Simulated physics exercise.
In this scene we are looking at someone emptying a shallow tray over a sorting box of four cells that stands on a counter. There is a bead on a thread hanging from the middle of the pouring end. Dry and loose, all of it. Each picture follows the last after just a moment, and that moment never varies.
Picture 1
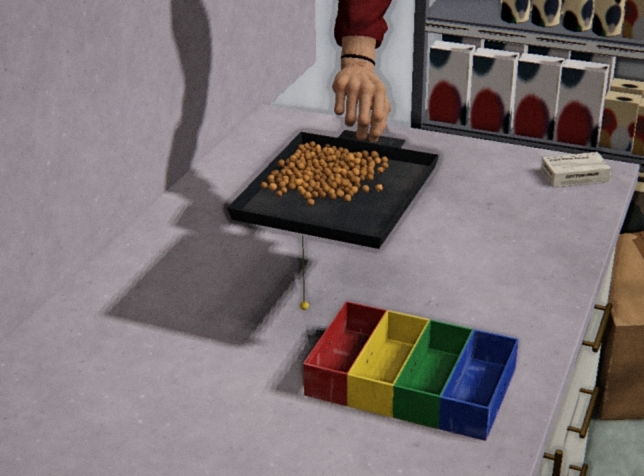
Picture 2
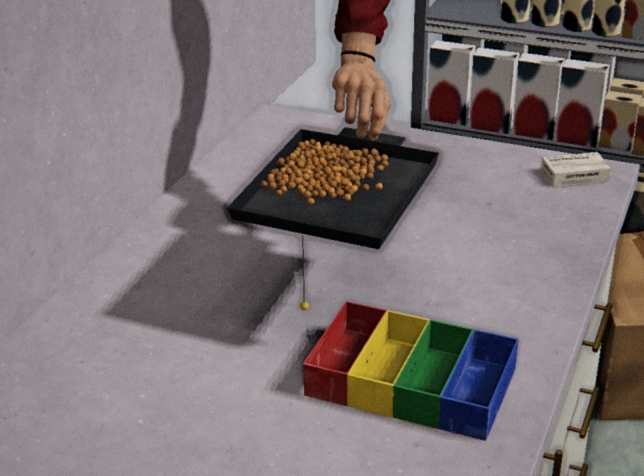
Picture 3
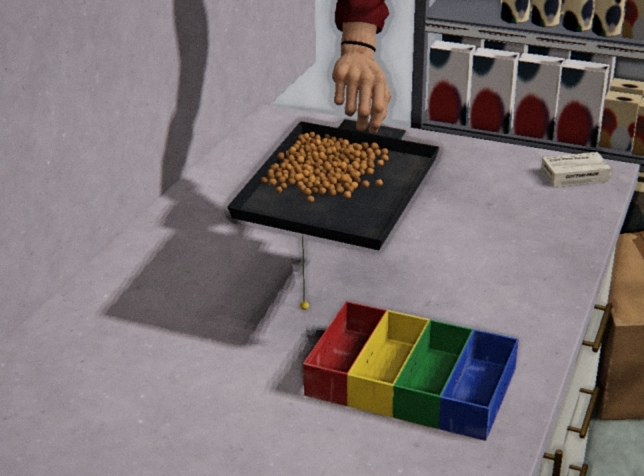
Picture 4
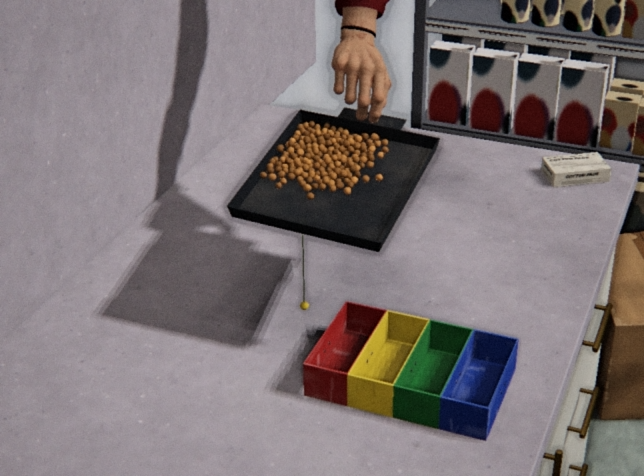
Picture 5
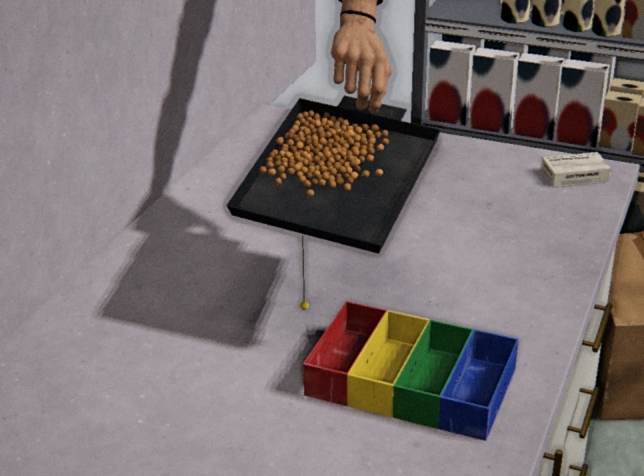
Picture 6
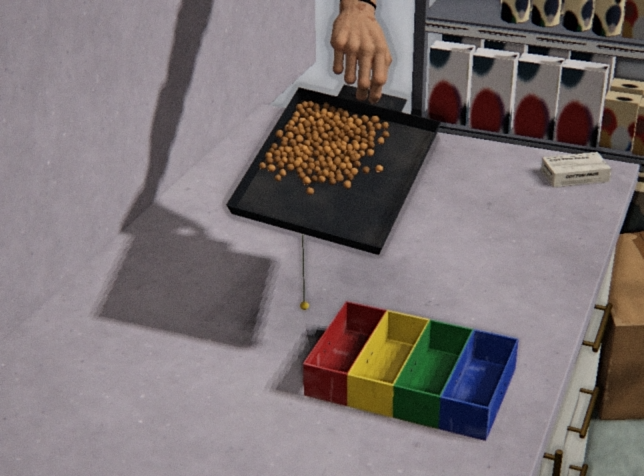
A hand at the far edge of a dark tray of small round brown balls slowly raised that end, tilting it toward the viewer above a red, yellow, green and blue box.
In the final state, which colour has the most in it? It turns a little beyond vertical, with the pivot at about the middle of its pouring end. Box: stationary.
Most ends up in red.
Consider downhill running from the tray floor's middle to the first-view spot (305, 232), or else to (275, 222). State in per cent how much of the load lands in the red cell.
In turn 20 and 0 in a hundred.
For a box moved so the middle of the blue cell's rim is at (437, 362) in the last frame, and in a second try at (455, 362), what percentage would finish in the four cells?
First about 90, then 80 per cent.
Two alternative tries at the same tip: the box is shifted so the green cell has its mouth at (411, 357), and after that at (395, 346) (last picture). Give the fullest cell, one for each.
So the first one goes to that yellow cell and the second to yellow.
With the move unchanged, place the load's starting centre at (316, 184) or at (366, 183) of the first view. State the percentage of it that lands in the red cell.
It would be roughly 50 per cent for the first and roughly 50 per cent for the second.
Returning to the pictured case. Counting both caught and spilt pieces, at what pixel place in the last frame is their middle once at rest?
I'd say the middle ends up at about (339, 374).
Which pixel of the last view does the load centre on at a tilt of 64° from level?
Somewhere about pixel (332, 229).
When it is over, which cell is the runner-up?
That yellow cell.
Just after the last frame, tray tipped steeply; the larger part on the tray; just a few in the yellow cell; just a few in the red cell; about a tenth falling or outside the box.
A moment on, tray tipped past a quarter turn; roughly a third on the tray; about a tenth in the yellow cell; about a tenth in the red cell; just a few in the green cell; roughly a third falling or outside the box.
Further on, tray tipped past a quarter turn; roughly half in the red cell; roughly a quarter in the yellow cell; just a few in the green cell; roughly a third falling or outside the box.
When it is over, tray tipped past a quarter turn; roughly half in the red cell; roughly a quarter in the yellow cell; just a few in the green cell; not one in the blue cell; roughly a third outside the box.
